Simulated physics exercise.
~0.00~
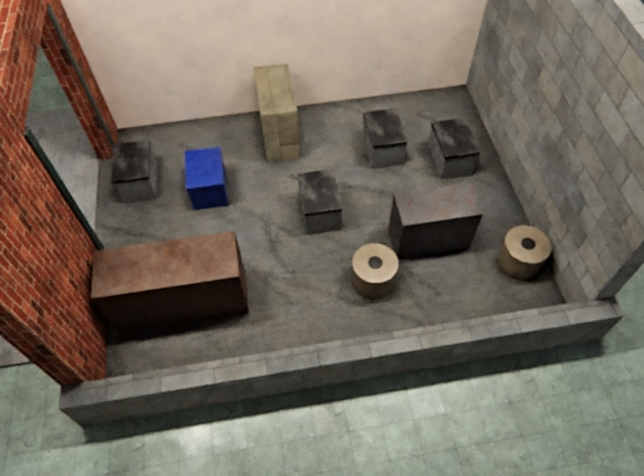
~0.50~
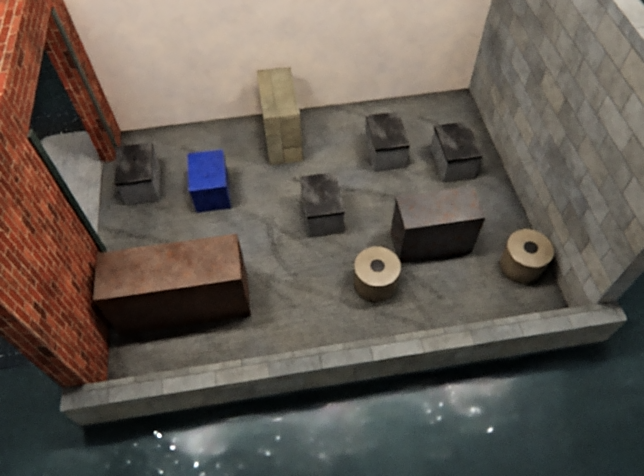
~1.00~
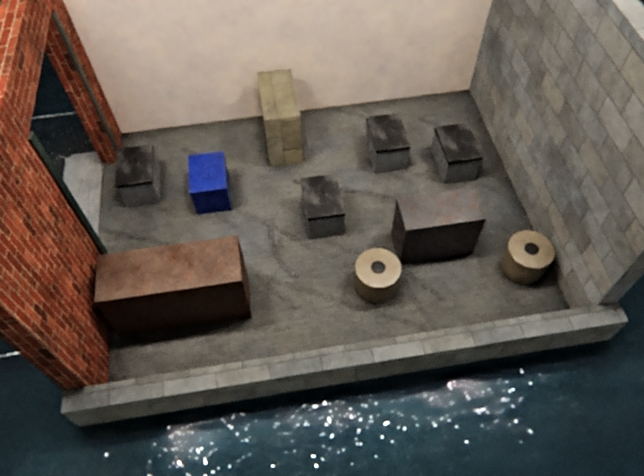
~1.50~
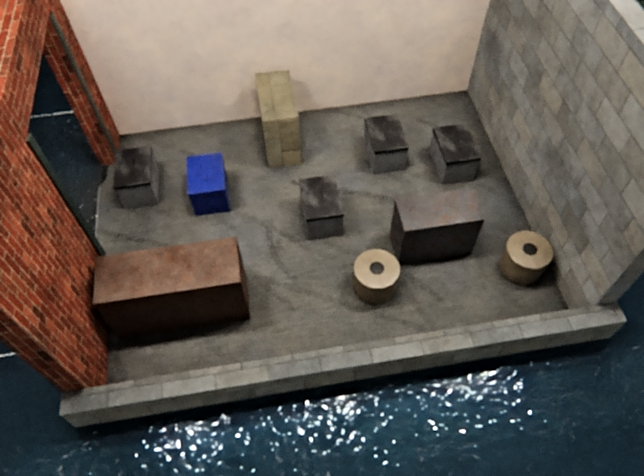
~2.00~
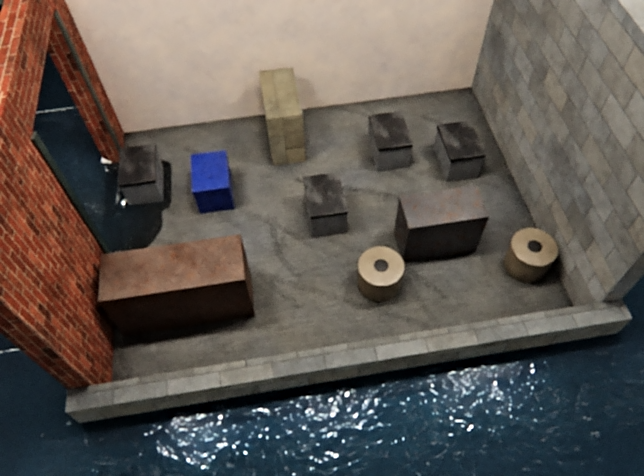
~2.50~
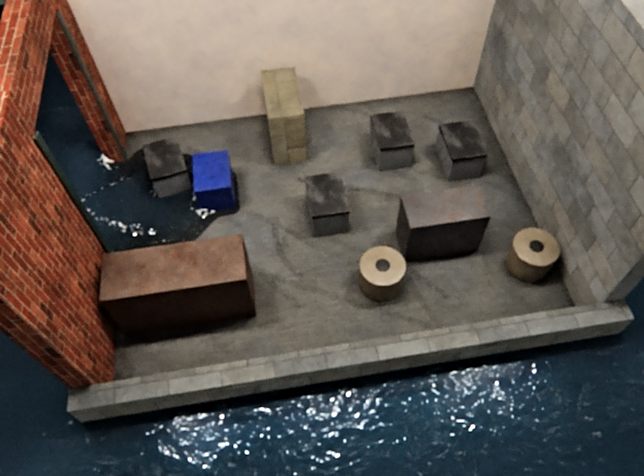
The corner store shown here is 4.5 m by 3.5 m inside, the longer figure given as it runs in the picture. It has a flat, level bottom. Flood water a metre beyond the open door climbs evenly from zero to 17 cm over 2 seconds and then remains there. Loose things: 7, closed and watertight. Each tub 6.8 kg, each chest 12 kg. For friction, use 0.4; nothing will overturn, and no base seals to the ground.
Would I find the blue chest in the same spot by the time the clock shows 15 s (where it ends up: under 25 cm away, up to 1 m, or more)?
Watching it, I'd expect a big movement overall.
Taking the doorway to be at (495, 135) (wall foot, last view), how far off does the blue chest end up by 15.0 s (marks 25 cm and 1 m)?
Blue chest: Drifts slightly.
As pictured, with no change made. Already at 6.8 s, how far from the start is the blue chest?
It has shifted about 150 cm.
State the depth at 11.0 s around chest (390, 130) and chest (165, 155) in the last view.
I'd put it at 8 cm and 8 cm respectively.
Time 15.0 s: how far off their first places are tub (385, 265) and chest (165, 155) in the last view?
120 cm, 250 cm.
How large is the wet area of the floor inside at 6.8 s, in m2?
Roughly 13 m2.
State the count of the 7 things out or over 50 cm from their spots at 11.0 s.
At that time I count 6.
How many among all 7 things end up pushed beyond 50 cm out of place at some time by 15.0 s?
7.
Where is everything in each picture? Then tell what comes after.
In the first picture, the blue chest at (204, 167) rests on the ground; 0.0 m2 under water; 0 of 7 have shifted.
In the second picture, the blue chest at (206, 170), on the bottom; water covers 0.0 m2; 0 of 7 have shifted.
In the third picture, the blue chest at (207, 172), on the bottom; water covers 0.0 m2; 0 of 7 have shifted.
In the fourth picture, the blue chest at (205, 173) rests on the ground; 0.0 m2 under water; 0 of 7 have shifted.
In the fifth picture, the blue chest at (210, 171), on the bottom; 0.4 m2 under water; 0 of 7 have shifted.
In the sixth picture, the blue chest at (211, 170) rests on the ground; 1.2 m2 under water; 1 of 7 have shifted.
After 3.5 s the blue chest is near (270, 161), 0.7 m from its start, aground; 0 afloat.
After 6.8 s the blue chest is near (350, 136), 1.6 m from its start, aground; 3 afloat.
After 11.0 s the blue chest is near (386, 141), 2.0 m from its start, afloat; 7 afloat.
After 15.0 s the blue chest is near (403, 137), 2.2 m from its start, afloat; 7 afloat.
